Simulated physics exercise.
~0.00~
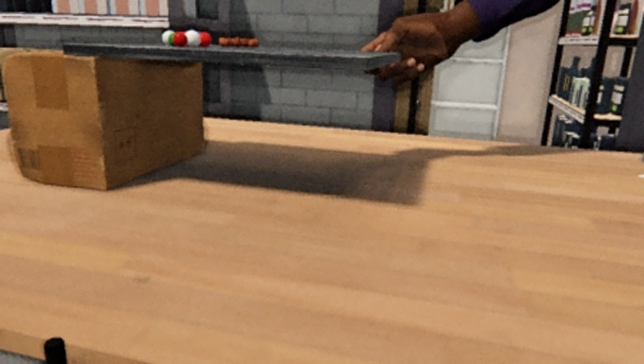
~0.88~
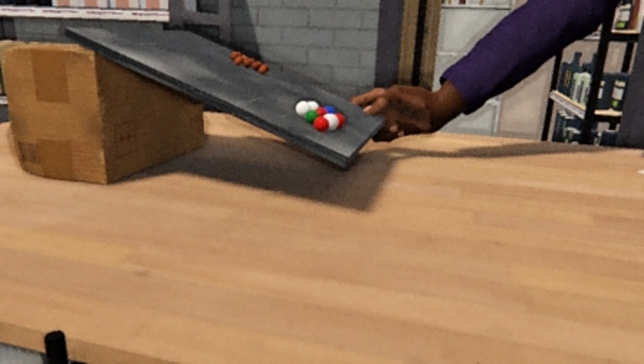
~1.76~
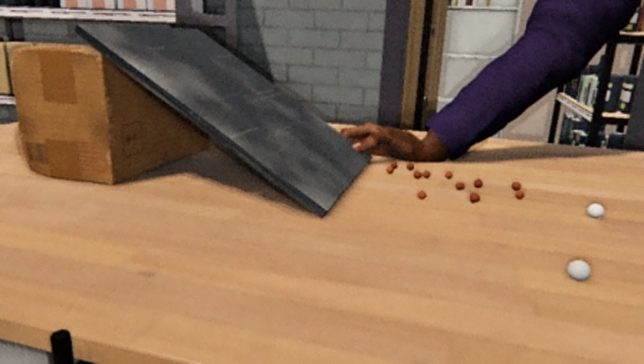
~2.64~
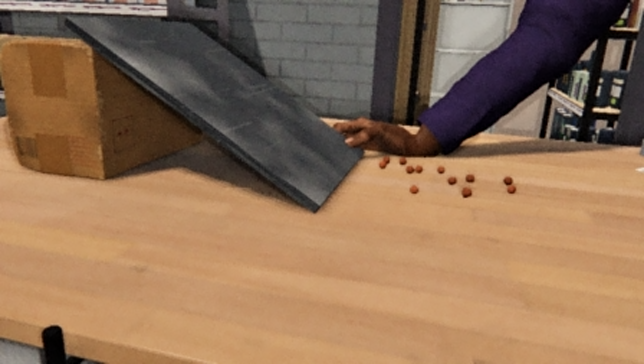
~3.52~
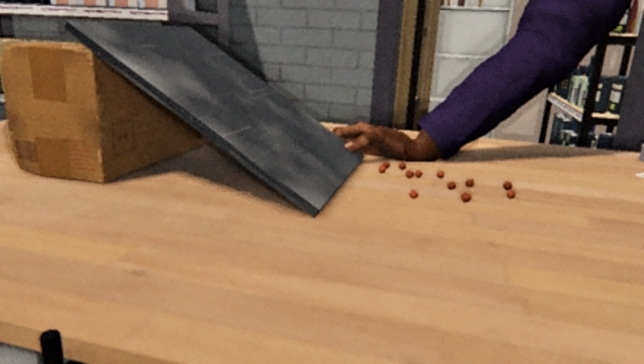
Colored balls rolling down a dark board as a hand lowers it, leaving view while small brown balls settle near its foot.
